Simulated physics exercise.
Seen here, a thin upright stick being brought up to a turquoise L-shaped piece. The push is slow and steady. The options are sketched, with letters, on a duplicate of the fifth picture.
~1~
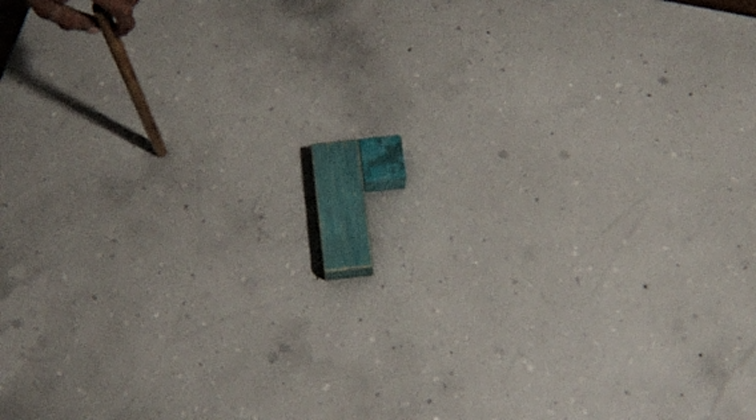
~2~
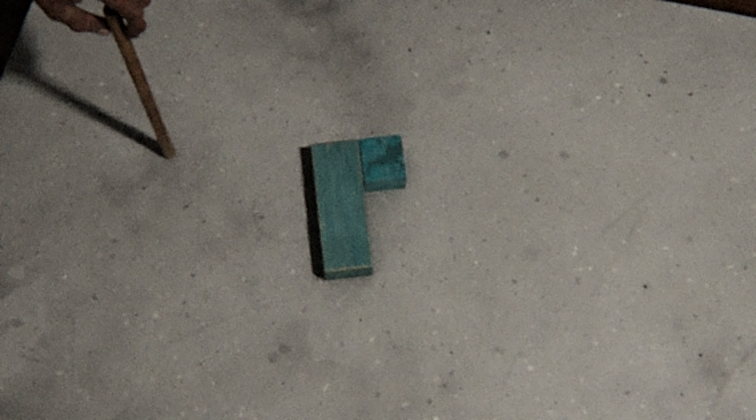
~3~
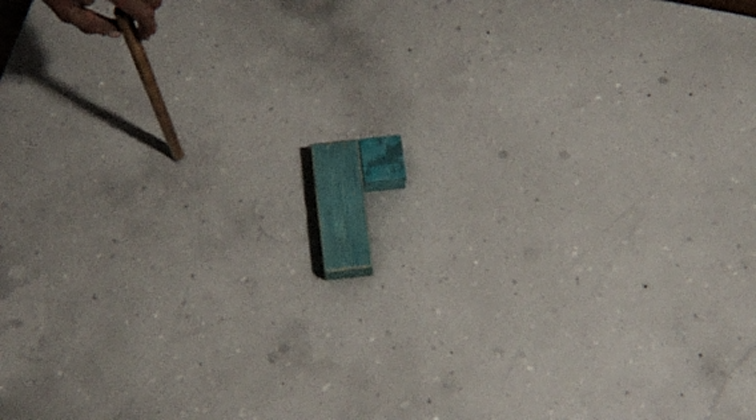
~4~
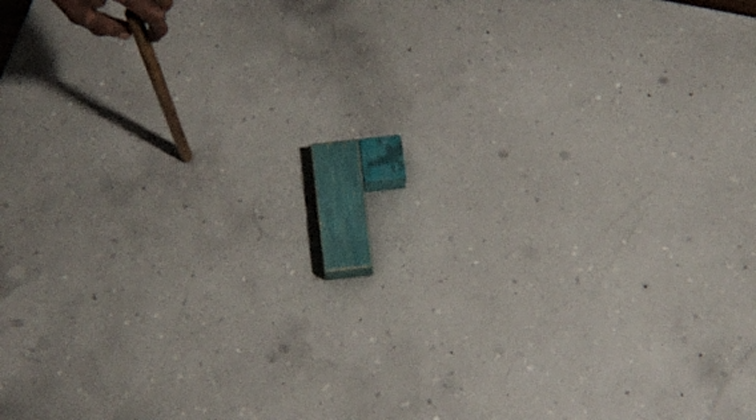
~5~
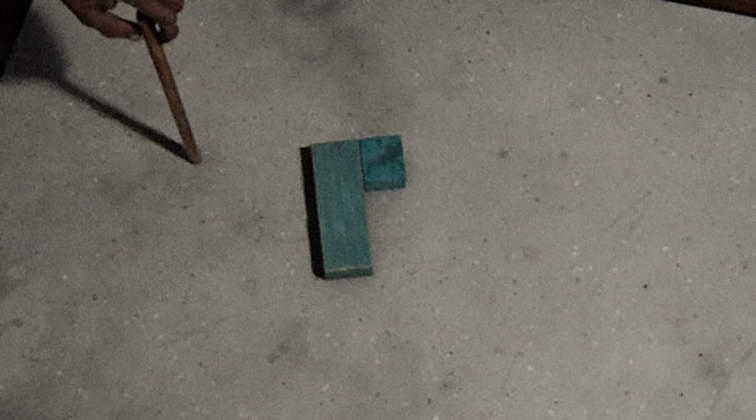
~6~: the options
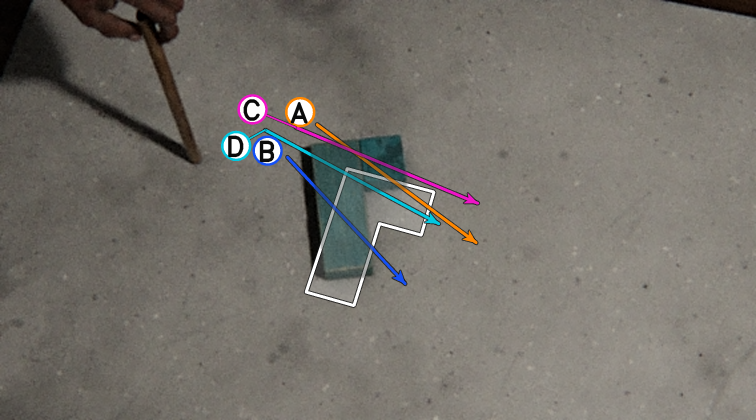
Hand-held thin wooden stick moving slowly a short way right across a grey speckled surface, turquoise L-shaped piece staying still.
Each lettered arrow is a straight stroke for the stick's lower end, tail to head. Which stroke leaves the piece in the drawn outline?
With C it matches the outline.
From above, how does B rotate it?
It turns anticlockwise.
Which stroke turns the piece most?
That is D.
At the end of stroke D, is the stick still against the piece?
At the end, yes.
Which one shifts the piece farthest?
That is D.
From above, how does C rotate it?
Clockwise.
On the marked copy, A from (317, 125) to (476, 243); B from (288, 157) to (405, 284); C from (296, 127) to (478, 203); D from (265, 130) to (439, 224).
Following C. Soon after the start, foot of the stick (361, 155), piece (346, 213).
Later, foot of the stick (426, 183), piece (349, 225).
In the end, foot of the stick (478, 204), piece (349, 225); it fills the outline.
As for the rest, A leaves the piece out of the outline, at (350, 241); B leaves the piece out of the outline, at (408, 218); D leaves the piece out of the outline, at (415, 249).
